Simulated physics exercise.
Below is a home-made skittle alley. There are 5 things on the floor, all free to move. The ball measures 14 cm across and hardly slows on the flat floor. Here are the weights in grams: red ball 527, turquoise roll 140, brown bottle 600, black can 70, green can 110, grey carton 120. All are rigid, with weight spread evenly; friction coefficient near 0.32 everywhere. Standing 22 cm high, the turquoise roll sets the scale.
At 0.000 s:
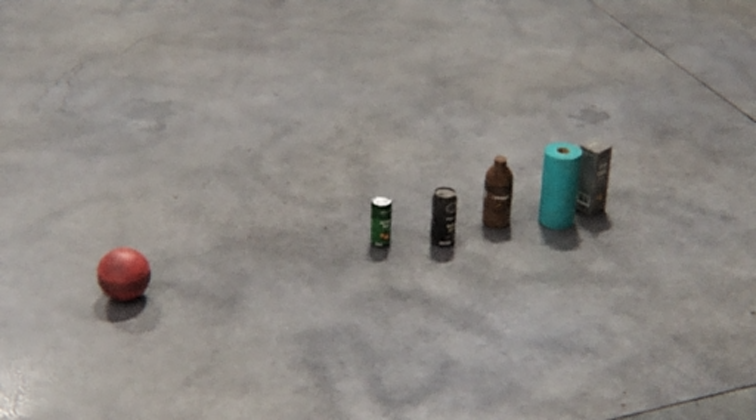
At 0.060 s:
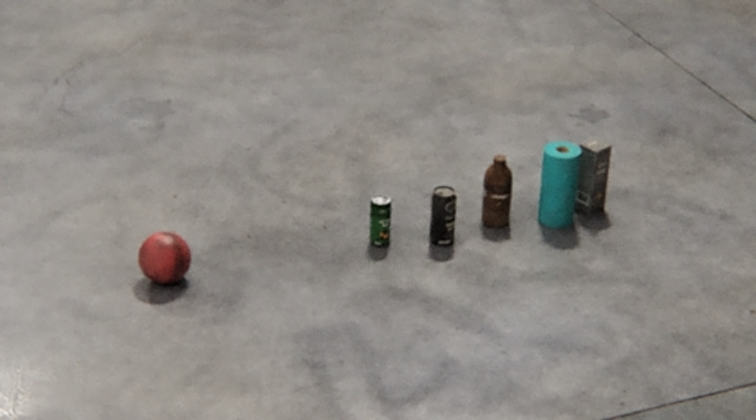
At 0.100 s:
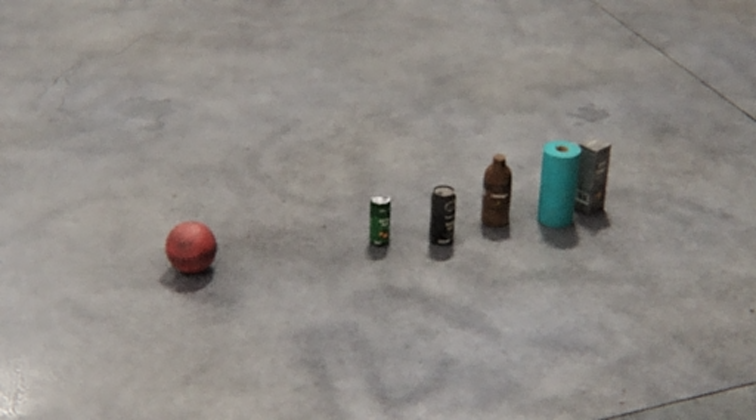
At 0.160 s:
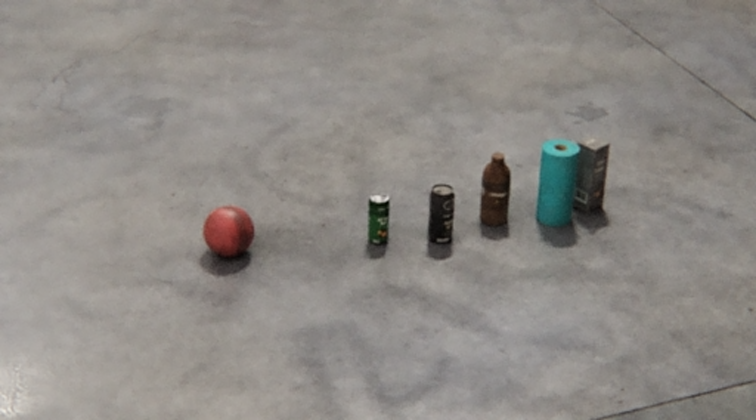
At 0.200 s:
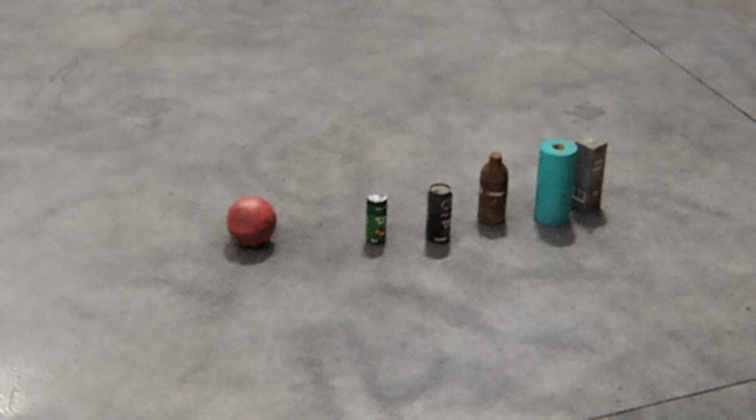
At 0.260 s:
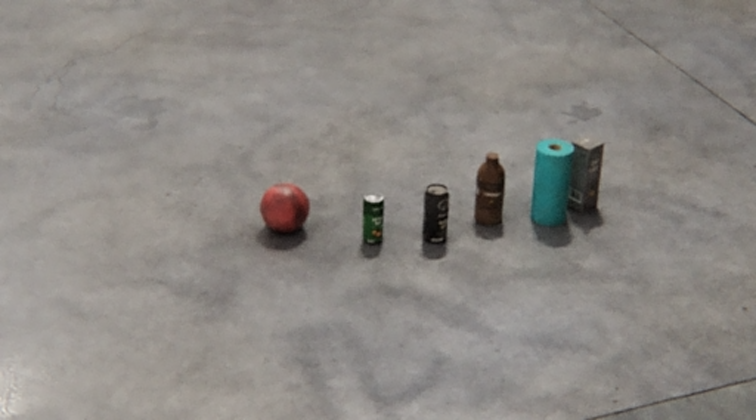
Red ball rolling rightward across a grey concrete floor, nearing a green can beside a black can, brown bottle, turquoise roll and carton.
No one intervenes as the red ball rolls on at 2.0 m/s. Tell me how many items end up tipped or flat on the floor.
The fallen count comes to nil.
By 0.56 s, ball 113 cm along; red ball near (449, 146).
By 0.96 s, ball 192 cm along; red ball near (629, 78).
When it is over (1.2 s), all 5 within 8 cm of the start. End places, in pixels of the last picture, turquoise roll near (552, 183), brown bottle near (490, 188).
